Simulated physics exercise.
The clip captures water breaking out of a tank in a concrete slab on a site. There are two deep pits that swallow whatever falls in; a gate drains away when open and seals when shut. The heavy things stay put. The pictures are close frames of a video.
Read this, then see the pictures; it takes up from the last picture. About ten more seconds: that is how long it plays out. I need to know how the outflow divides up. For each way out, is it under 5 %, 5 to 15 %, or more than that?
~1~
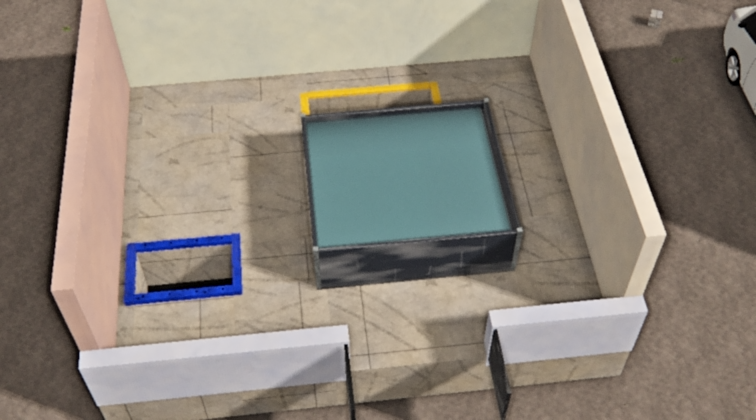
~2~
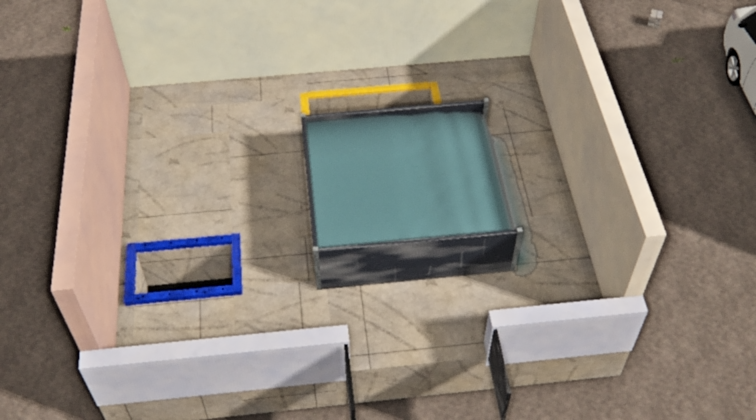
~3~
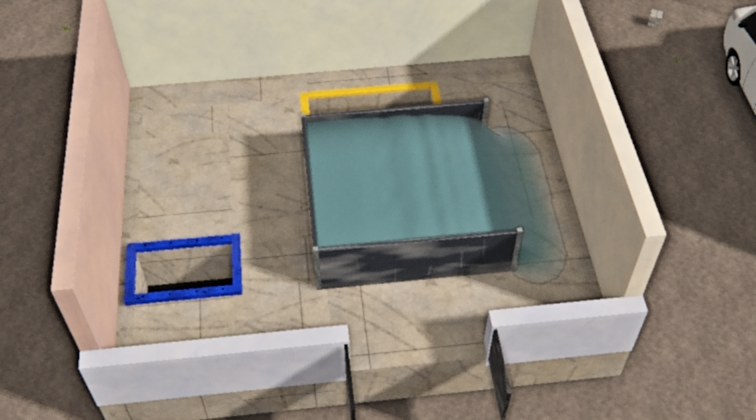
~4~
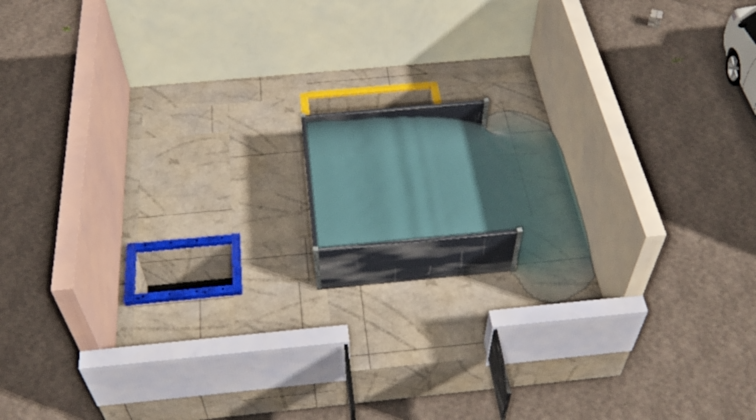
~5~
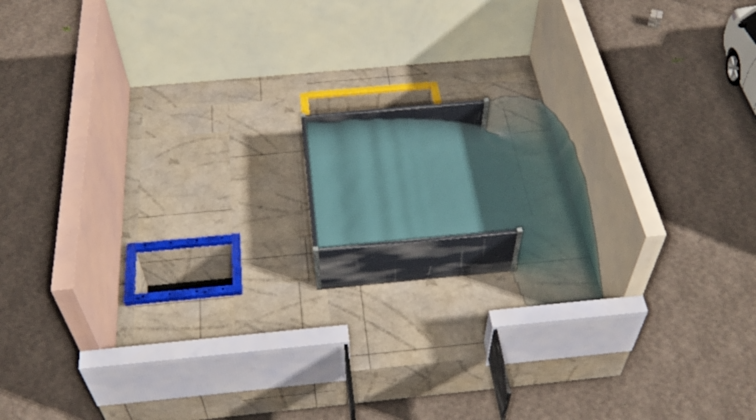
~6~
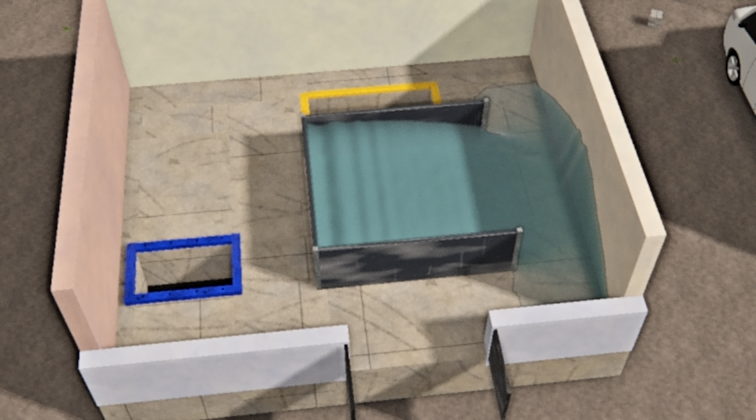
In order: The gate will capture a medium share of five to fifteen per cent. The blue pit will capture a medium share of five to fifteen per cent. The yellow pit will capture a heavy share beyond fifteen per cent.
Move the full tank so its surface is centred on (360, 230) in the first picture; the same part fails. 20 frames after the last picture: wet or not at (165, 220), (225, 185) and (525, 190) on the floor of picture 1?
Going through the three spots, I'd say high and dry, high and dry, swamped.
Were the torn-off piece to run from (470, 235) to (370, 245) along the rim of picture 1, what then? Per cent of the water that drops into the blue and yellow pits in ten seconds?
Blue 0 %, yellow 2 %.
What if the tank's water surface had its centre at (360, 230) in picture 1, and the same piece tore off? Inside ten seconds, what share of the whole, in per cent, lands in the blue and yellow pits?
After ten seconds: Blue pit 0 percent, yellow pit 35 percent.
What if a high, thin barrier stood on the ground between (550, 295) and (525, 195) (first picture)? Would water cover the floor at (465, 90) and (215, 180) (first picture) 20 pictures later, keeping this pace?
In turn, the first is submerged and the second spared.
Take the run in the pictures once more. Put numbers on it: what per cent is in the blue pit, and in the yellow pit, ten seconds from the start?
Approximate shares: 6 per cent and 26 per cent.
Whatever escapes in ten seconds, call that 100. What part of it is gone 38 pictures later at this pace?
Near 65 in a hundred, I reckon.
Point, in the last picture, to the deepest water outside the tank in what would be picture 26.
Check close to (115, 378).
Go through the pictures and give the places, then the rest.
The open tank at (406, 175) is whole and still, in the first picture.
The front is at (519, 272), out from the gap at (496, 188), in the second picture.
Water pours out at (496, 191) and has run to (542, 277), in the third picture.
The front is at (579, 285), out from the gap at (495, 193), in the fourth picture.
The front is at a hidden place, out from the gap at (495, 193), in the fifth picture.
Water pours out at (495, 194) and has run to a hidden place, in the sixth picture.
A moment on, water covers 25 % of the floor; the gate 0 %, the blue pit 0 %, the yellow pit 0 %.
Next, water covers 40 % of the floor; the gate 0 %, the blue pit 0 %, the yellow pit 0 %.
Then, water covers 70 % of the floor; the gate 2 %, the blue pit 0 %, the yellow pit 7 %.
Later, water covers 95 % of the floor; the gate 5 %, the blue pit 4 %, the yellow pit 17 %.
In the end, water covers 95 % of the floor; the gate 8 %, the blue pit 7 %, the yellow pit 26 %.
